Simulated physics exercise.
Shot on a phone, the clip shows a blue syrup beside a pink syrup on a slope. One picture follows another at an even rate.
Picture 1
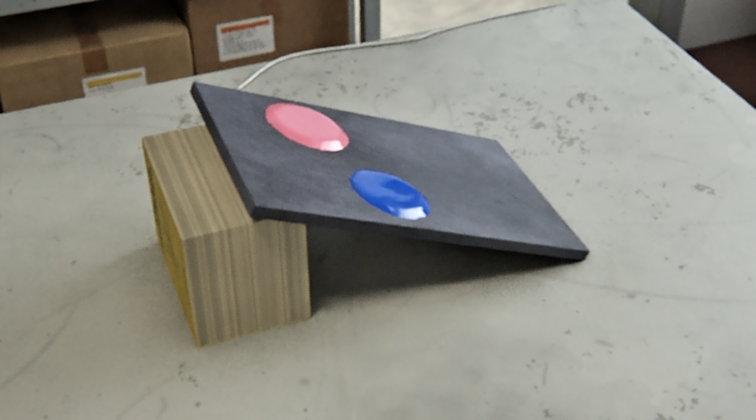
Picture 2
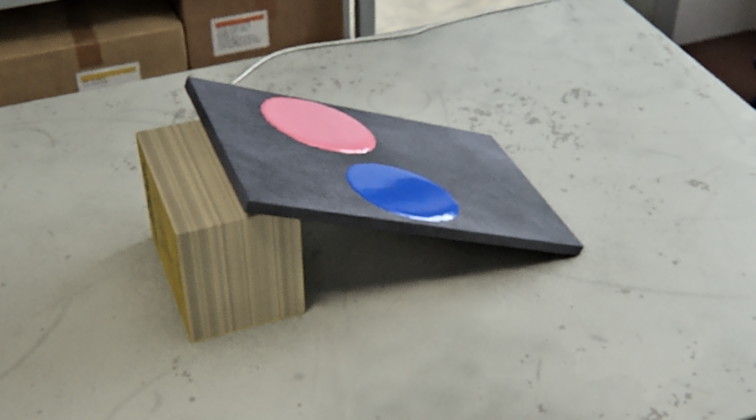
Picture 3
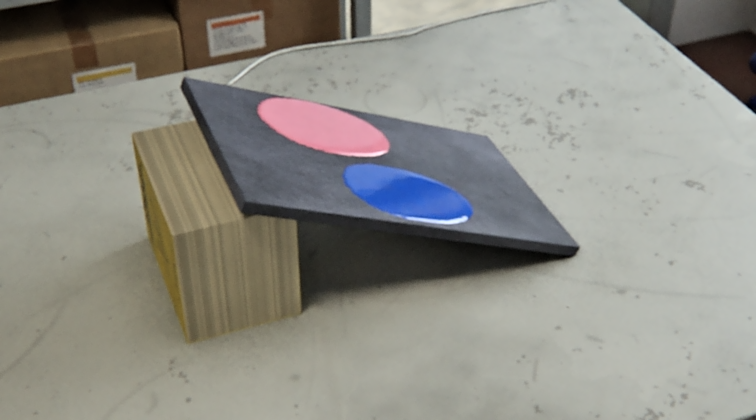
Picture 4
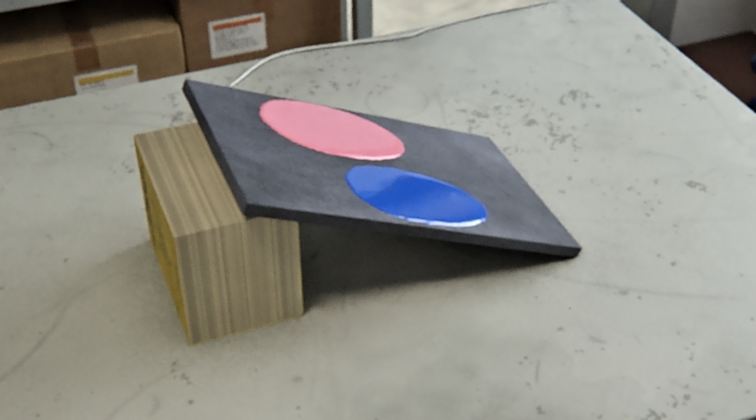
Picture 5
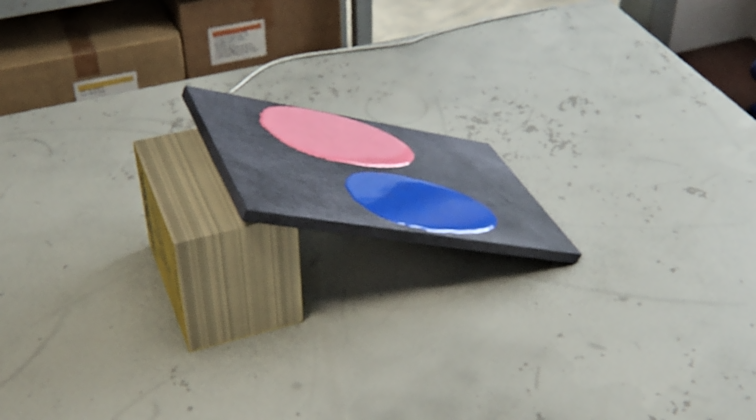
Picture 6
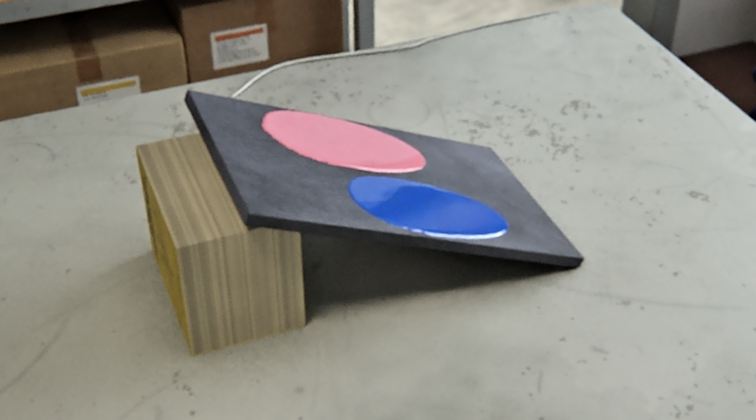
A dark sloping board holds pink and blue puddles that spread slowly down its surface.
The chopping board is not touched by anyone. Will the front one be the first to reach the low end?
Yes.
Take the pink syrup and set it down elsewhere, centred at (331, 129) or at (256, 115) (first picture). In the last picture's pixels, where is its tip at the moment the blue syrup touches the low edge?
The tip reaches roughly (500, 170) on the first try and roughly (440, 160) on the second.
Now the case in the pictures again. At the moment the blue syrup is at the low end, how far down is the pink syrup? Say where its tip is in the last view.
Roughly (472, 163).
Soon after, the blue syrup is close to the edge; the pink syrup is three quarters of the way down.
In the end, the blue syrup is at the low edge; the pink syrup is three quarters of the way down.
